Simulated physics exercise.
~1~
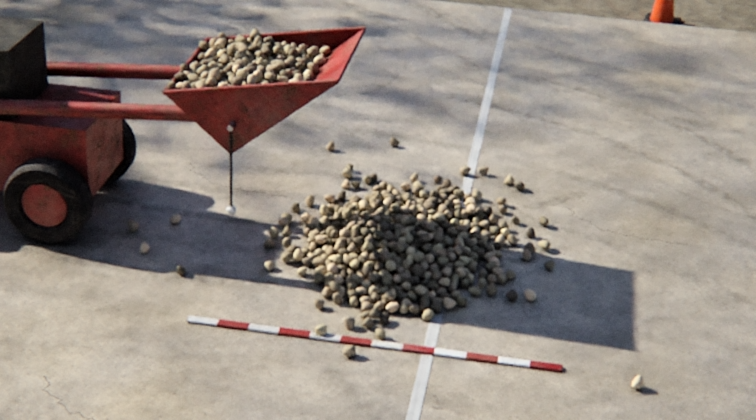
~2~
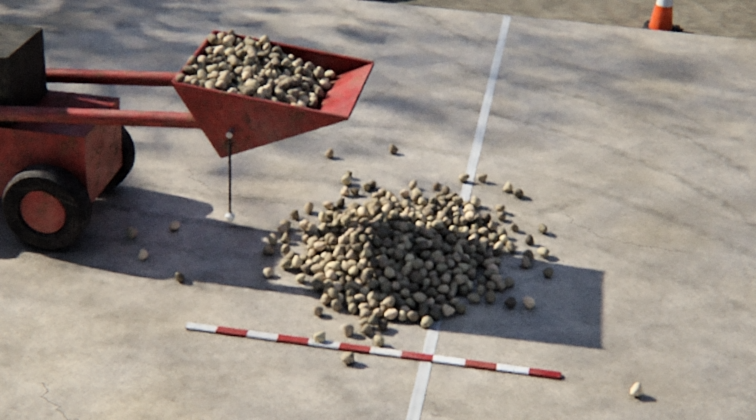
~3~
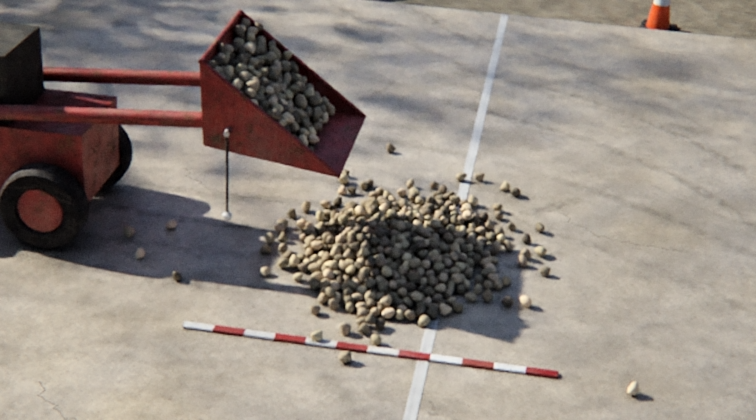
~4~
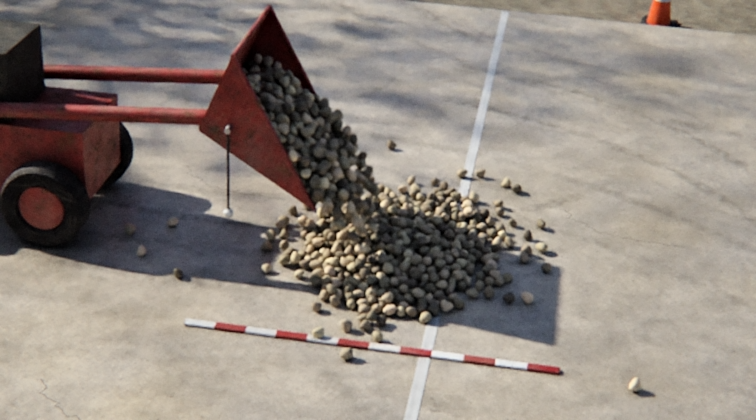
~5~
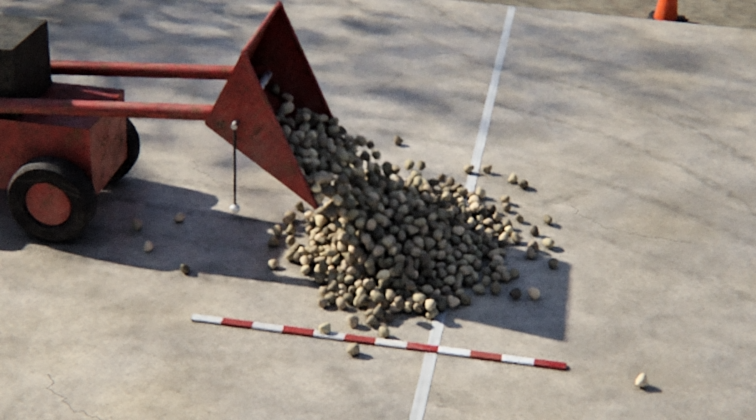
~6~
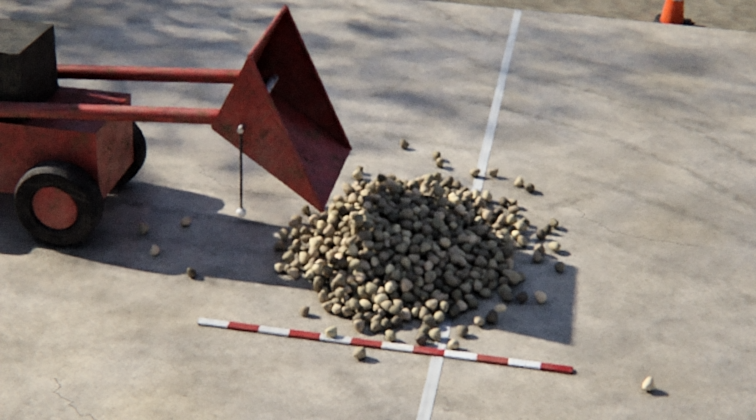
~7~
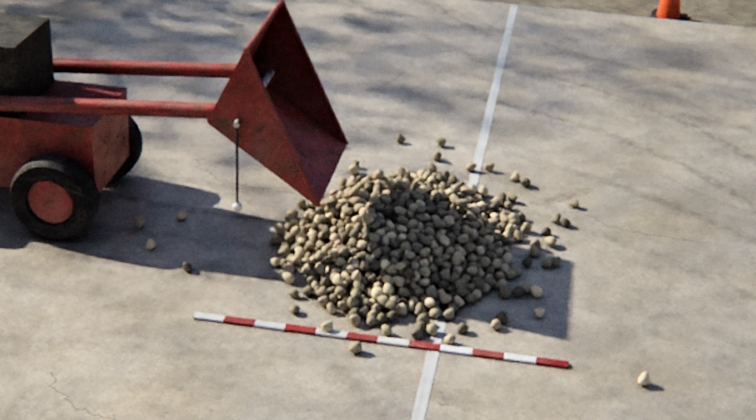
On a sunlit concrete yard, a red skip tips its stones onto a loose heap and empties.
